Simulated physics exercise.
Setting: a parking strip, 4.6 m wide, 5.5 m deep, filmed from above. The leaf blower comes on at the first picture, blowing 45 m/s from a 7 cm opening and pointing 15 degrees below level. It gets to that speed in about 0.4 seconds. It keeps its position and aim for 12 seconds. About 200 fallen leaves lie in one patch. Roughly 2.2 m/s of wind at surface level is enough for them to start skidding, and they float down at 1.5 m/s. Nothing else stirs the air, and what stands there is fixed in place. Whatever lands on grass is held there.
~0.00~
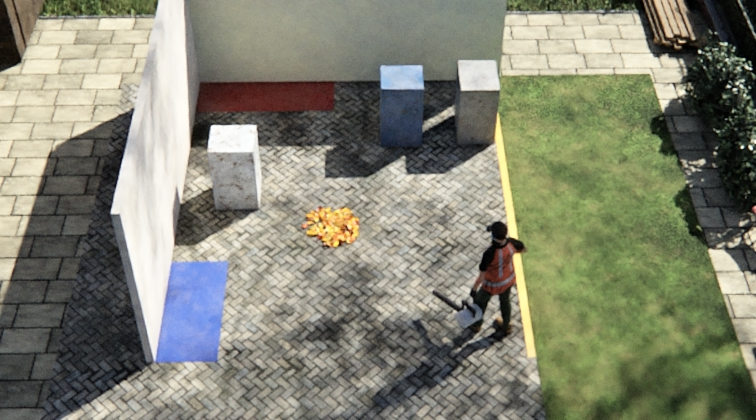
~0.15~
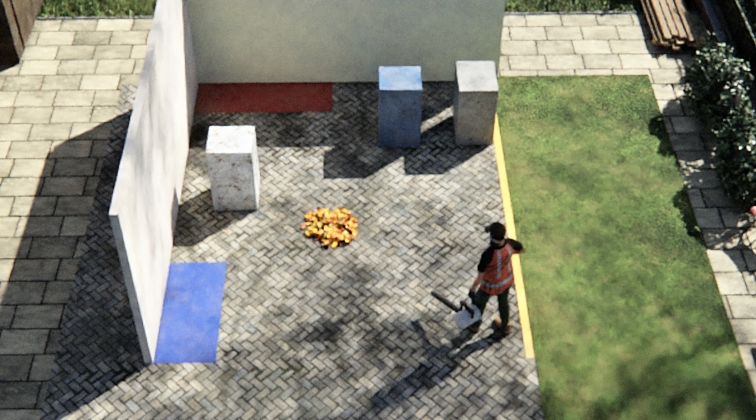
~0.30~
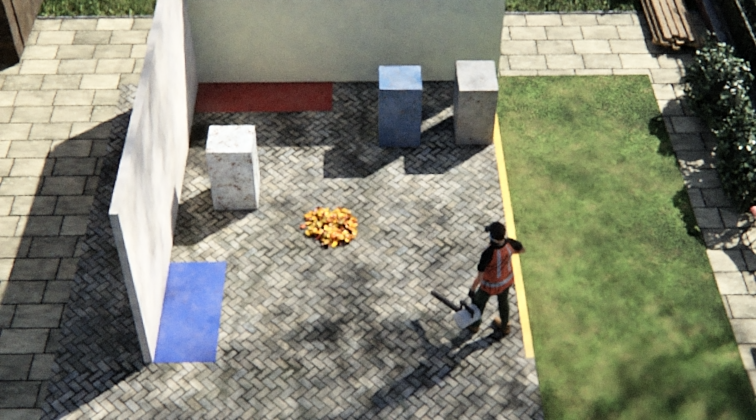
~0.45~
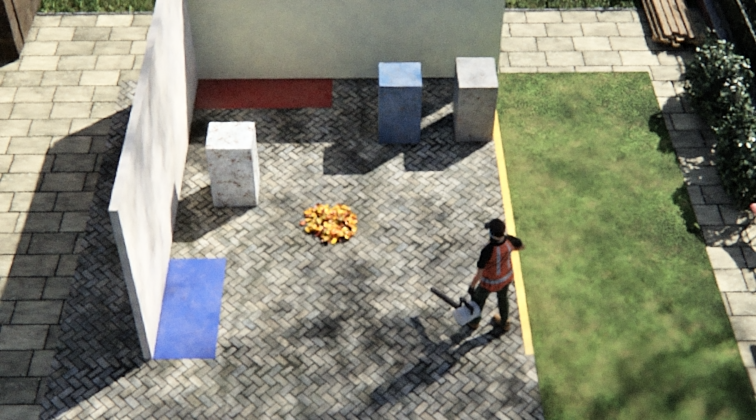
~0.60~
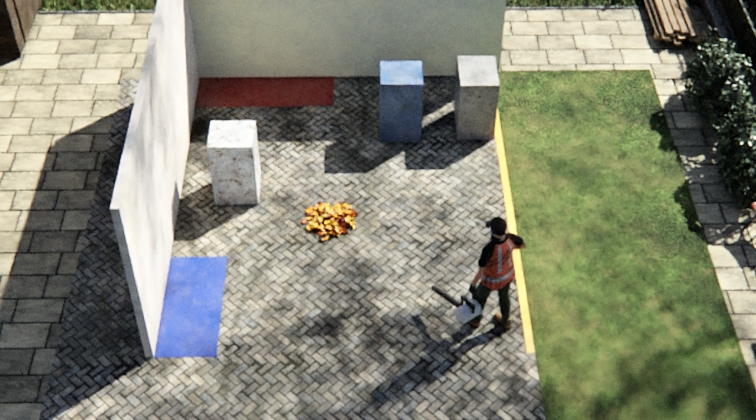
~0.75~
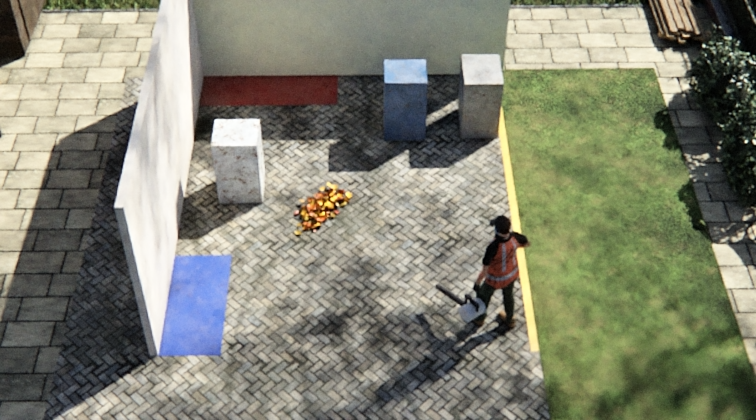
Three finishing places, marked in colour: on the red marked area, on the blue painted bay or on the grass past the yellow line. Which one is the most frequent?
It is the red one.
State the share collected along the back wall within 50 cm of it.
Around 40 in a hundred.
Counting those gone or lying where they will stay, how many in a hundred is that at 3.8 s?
I would put it at around 25 %.
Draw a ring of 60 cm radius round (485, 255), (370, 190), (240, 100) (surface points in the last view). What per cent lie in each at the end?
Estimates in listed order: 0 %; 0 %; 50 %.
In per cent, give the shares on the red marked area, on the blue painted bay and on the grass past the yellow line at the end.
I'd put it at around 60 % for red, 0 % for blue and 0 % for yellow.
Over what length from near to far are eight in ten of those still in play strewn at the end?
I'd put it at around 1.6 m.
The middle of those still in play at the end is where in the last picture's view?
Near (213, 101).
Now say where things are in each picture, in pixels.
In the first picture, the middle of the fallen leaves is near (336, 226), none has stirred yet and the mouth of the leaf blower is at (434, 292).
In the second picture, the middle of the fallen leaves is near (334, 225), none has stirred yet, the red marked area is centred on (264, 97), the blue painted bay is centred on (191, 311) and the yellow line is centred on (510, 201).
In the third picture, the middle of the fallen leaves is near (334, 225), none has stirred yet, the top of a bin is at (230, 139) and the top of a bin is at (400, 78).
In the fourth picture, the middle of the fallen leaves is near (334, 222) and none has stirred yet.
In the fifth picture, the middle of the fallen leaves is near (333, 220), the farthest in sight from the leaf blower is at (312, 208) and about 15 % have left their places.
In the sixth picture, the middle of the fallen leaves is near (320, 207), the farthest in sight from the leaf blower is at (322, 189) and about 80 % have left their places.
After 2.4 s, 93 % are on the move or not yet settled, 32 % are on the red marked area, 0 % on the blue painted bay and 0 % on the grass past the yellow line; the middle of those still in play is near (232, 121).
After 3.8 s, 76 % are on the move or not yet settled, 48 % are on the red marked area, 0 % on the blue painted bay and 0 % on the grass past the yellow line; the middle of those still in play is near (216, 106).
After 6.6 s, 60 % are on the move or not yet settled, 53 % are on the red marked area, 0 % on the blue painted bay and 0 % on the grass past the yellow line; the middle of those still in play is near (217, 102).
After 12.0 s, at the end, 56 % are on the red marked area, 0 % on the blue painted bay and 0 % on the grass past the yellow line; the middle of those still in play is near (213, 101).
